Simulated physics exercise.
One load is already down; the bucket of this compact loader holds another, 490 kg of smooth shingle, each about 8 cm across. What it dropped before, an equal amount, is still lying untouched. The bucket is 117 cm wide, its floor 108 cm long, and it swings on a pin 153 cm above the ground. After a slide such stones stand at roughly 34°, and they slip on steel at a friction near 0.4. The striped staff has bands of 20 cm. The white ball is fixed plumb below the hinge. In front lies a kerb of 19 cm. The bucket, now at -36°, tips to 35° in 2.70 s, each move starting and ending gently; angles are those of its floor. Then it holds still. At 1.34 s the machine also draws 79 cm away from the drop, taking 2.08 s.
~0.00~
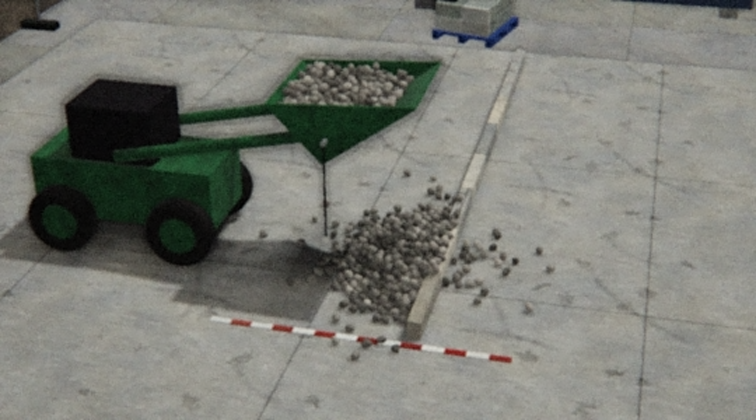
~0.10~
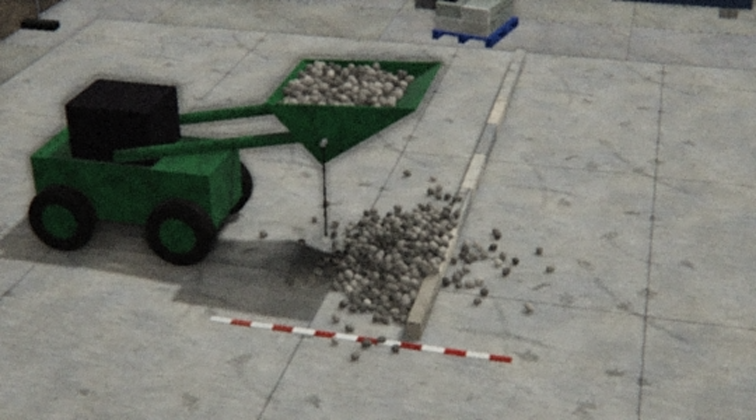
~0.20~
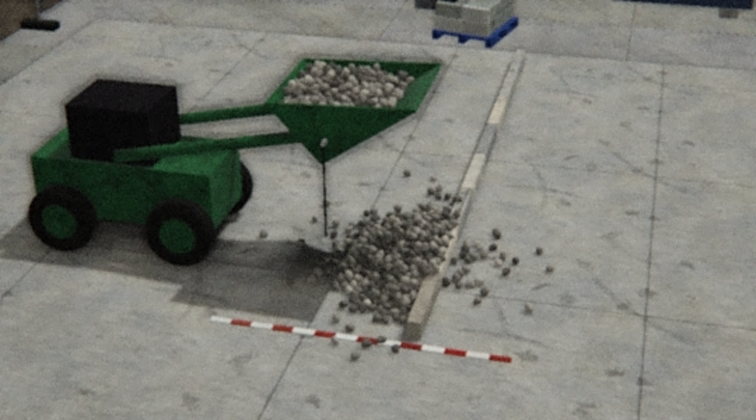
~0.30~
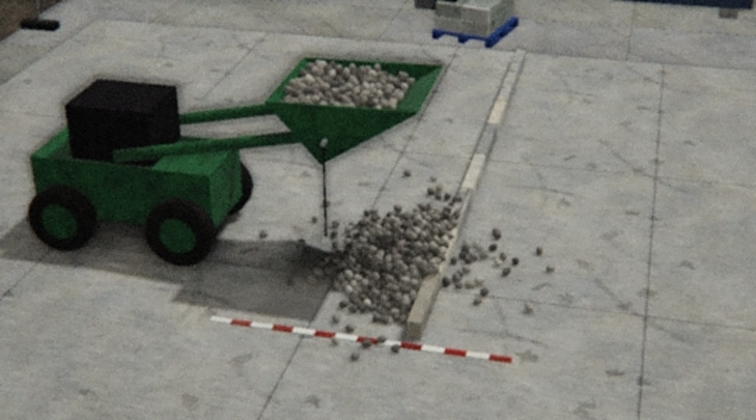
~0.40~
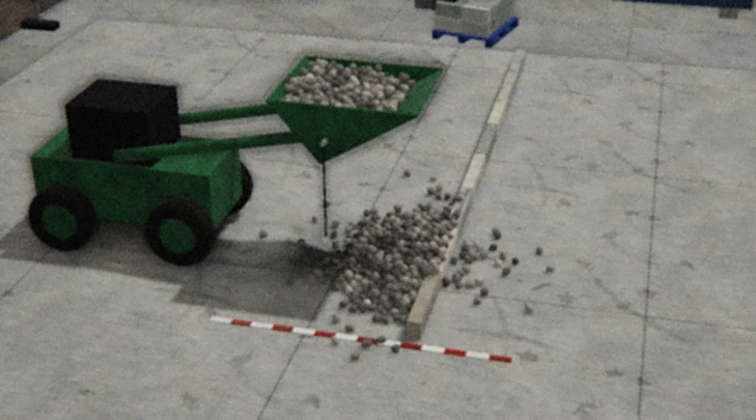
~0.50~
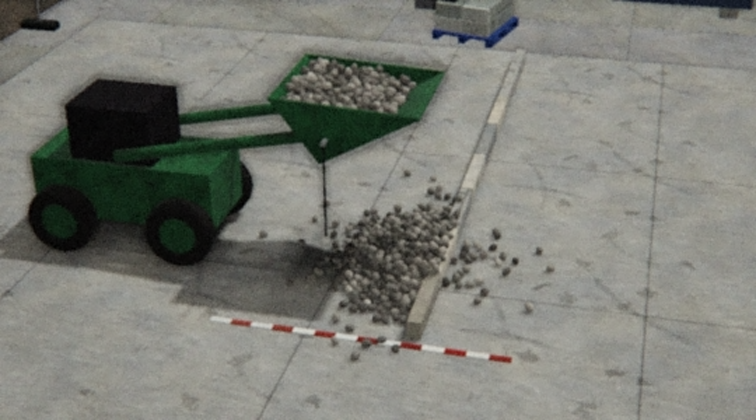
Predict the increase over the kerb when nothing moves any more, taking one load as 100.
Some 23 per cent is added.
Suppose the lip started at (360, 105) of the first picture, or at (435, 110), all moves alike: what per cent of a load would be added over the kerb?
Near 0 per cent from the first place, 40 from the second.
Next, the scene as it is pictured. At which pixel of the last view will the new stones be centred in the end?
Around (402, 248).
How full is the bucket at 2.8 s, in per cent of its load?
About 5 per cent.
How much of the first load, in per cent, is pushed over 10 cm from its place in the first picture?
About 20 per cent.
After 2.0 s the floor is at 24°; in per cent of one load, 84 in the bucket, 111 on this side of the kerb, 5 over the kerb; the foremost stones are at (516, 271).
After 2.8 s the floor is at 35°; in per cent of one load, 7 in the bucket, 171 on this side of the kerb, 22 over the kerb; the foremost stones are at (540, 271).
After 3.9 s the floor is at 35°; in per cent of one load, 0 in the bucket, 172 on this side of the kerb, 27 over the kerb; the foremost stones are at (563, 288).
After 6.6 s the floor is at 35°; in per cent of one load, 0 in the bucket, 172 on this side of the kerb, 27 over the kerb; the foremost stones are at (563, 288). Net gain over the kerb, 23.
